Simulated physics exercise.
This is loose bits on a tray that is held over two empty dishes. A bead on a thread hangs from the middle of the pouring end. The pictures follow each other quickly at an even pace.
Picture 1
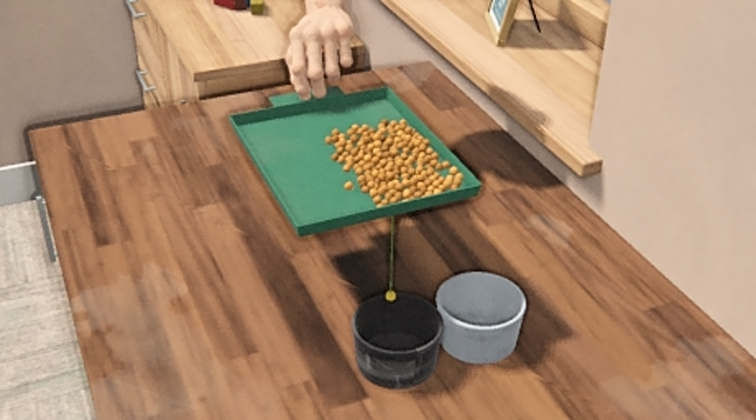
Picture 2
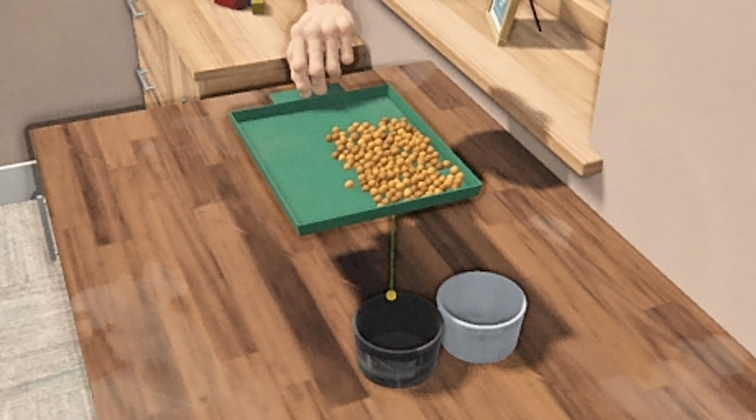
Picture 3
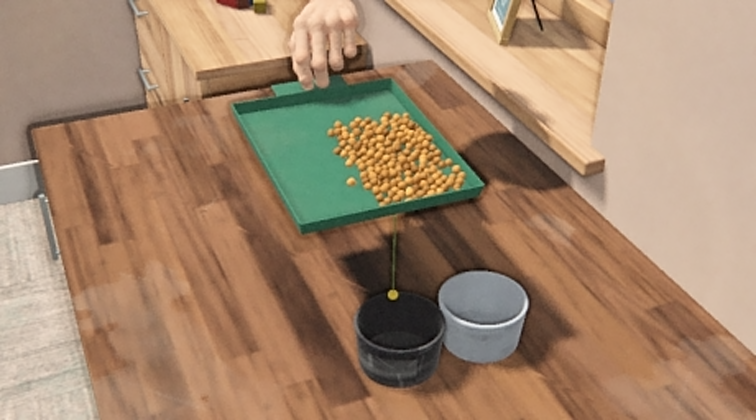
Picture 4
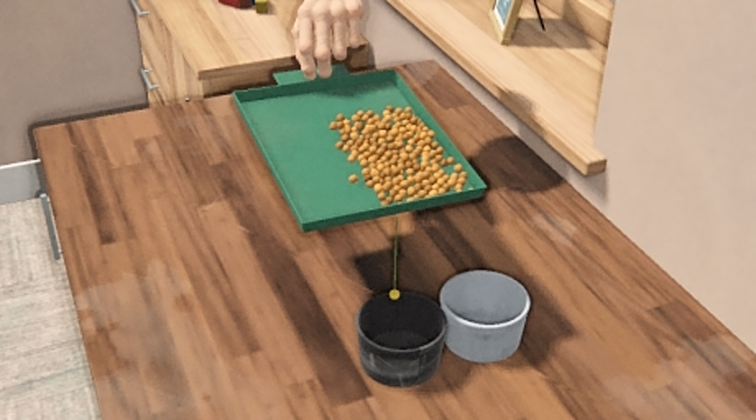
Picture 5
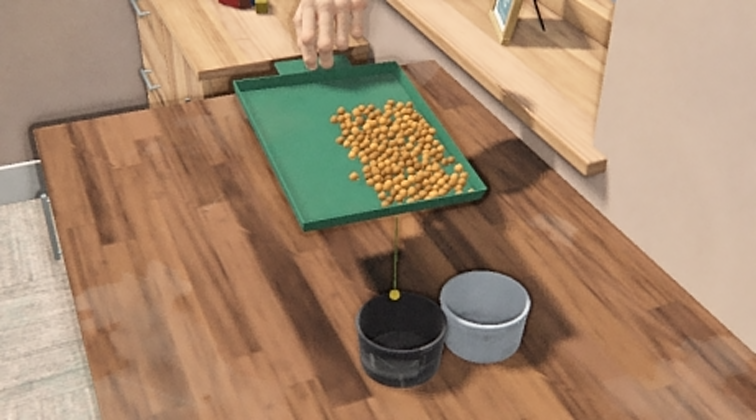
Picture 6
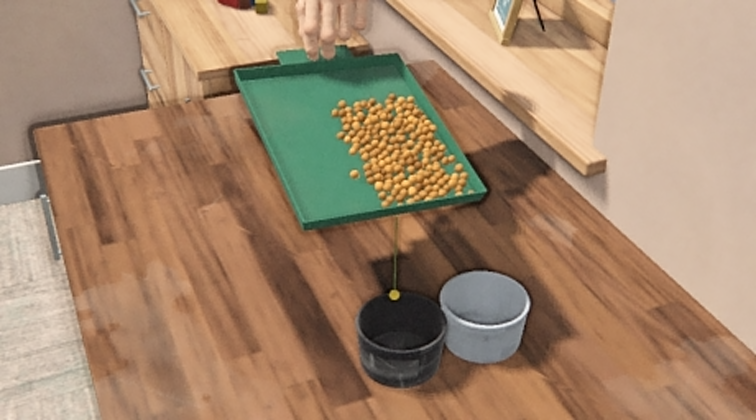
A hand slowly raises the back of a green tray of chickpeas above two dishes.
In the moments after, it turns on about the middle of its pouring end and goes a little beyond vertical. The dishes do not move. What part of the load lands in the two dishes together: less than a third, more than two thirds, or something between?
Caught overall: Over two thirds.
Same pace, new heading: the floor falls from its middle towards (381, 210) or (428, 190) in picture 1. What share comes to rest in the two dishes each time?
The first gives 50 %, the second 70 %.
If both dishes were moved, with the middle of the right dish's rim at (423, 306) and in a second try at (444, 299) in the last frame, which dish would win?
At the first place the right dish, at the second the right-hand dish.
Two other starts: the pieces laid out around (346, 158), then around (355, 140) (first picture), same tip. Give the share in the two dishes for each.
About 80 and 90 per cent.
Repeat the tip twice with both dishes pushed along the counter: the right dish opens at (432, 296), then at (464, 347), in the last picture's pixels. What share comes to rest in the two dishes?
In turn 40 and 20 in a hundred.
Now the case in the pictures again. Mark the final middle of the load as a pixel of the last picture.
Roughly at (466, 341).
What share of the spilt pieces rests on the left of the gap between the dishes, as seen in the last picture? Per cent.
Roughly 20 in a hundred.
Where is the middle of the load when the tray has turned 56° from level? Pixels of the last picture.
Roughly at (428, 159).
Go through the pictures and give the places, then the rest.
The first picture shows corners of the pouring end at (299, 224) and (478, 184), level; middle of the load at (391, 161), roasted chickpeas; left dish at (415, 366); right dish at (500, 341); bead on its thread at (391, 296).
The second picture shows corners of the pouring end at (300, 223) and (479, 183), level; middle of the load at (391, 160).
The third picture shows corners of the pouring end at (302, 222) and (481, 184), tipped barely, lowest at the right corner; middle of the load at (393, 157).
The fourth picture shows corners of the pouring end at (304, 221) and (483, 185), tipped a little, lowest at the right corner; middle of the load at (396, 153).
The fifth picture shows corners of the pouring end at (305, 220) and (483, 188), tipped a little, lowest at the right corner; middle of the load at (396, 151).
The sixth picture shows corners of the pouring end at (306, 220) and (483, 189), tipped a little, lowest at the right corner; middle of the load at (397, 148); left dish at (419, 365); right dish at (504, 341).
Soon, tray tipped steeply; nearly all on the tray; a stray few in the right dish; a stray few in the air.
A while on, tray tipped right over; nearly all on the tray; a stray few in the left dish; a stray few in the right dish; a stray few outside both.
Towards the end, tray tipped past a quarter turn; about a third in the left dish; about half in the right dish; about a quarter outside both.
Finally, tray tipped past a quarter turn; about a third in the left dish; about half in the right dish; about a quarter outside both.
